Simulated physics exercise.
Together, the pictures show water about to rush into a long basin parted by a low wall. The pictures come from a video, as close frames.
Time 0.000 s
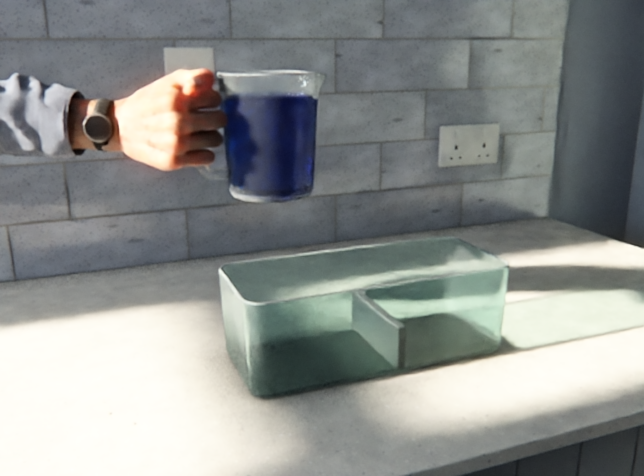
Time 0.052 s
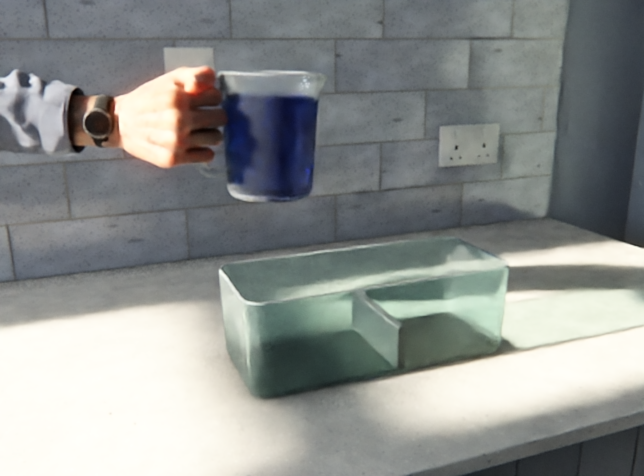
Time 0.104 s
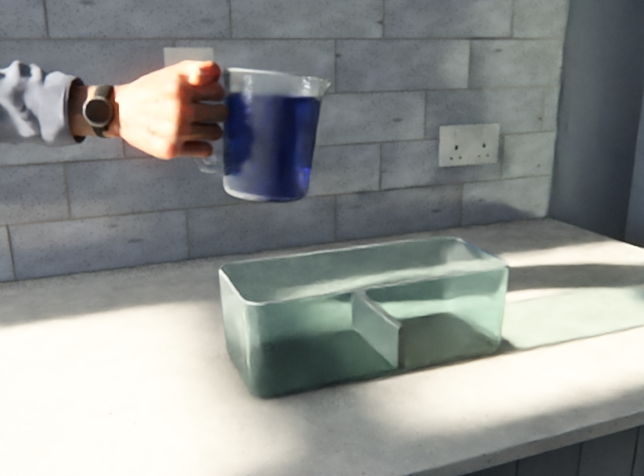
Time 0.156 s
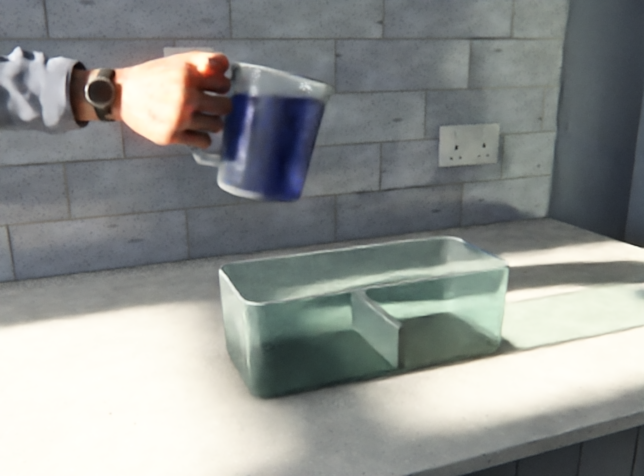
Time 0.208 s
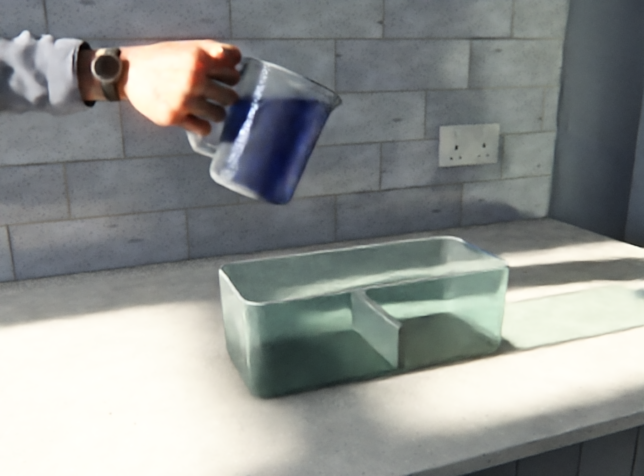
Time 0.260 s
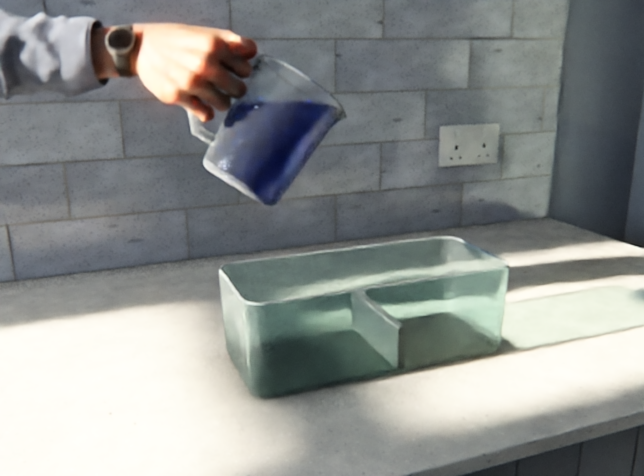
Hand holding a clear jug of blue liquid, gradually tilting it rightward above an empty divided glass basin on a sunlit counter.
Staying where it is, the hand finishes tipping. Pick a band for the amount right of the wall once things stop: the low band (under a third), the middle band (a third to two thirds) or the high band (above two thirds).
The middle band.
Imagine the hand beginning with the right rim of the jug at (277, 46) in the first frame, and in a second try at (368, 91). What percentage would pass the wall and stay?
It comes out at around 5 percent and then around 90 percent.
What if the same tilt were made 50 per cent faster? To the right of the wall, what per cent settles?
About 40 per cent would end up there.
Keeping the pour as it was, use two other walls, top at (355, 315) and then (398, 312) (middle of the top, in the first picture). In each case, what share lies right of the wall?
Roughly 90 % and then 10 %.
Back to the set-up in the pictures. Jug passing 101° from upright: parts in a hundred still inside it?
I'd reckon near 55 percent is still held at that tilt.
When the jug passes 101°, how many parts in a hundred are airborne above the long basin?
About 30 %.
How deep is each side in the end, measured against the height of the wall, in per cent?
About 30 per cent on the left and 30 per cent on the right.
A moment on, the jug is tipped right over and 56 per cent is still to pour, 0 is left of the wall and 14 right of it.
Next, the jug is tipped right over and 9 per cent is still to pour, 30 is left of the wall and 43 right of it.
Then the jug is tipped right over and 0 per cent is still to pour, 47 is left of the wall and 49 right of it.
Later the jug is tipped right over and 0 per cent is still to pour, 48 is left of the wall and 49 right of it.
Finally, 48 per cent lies left of the wall, 50 right of it and 2 outside.
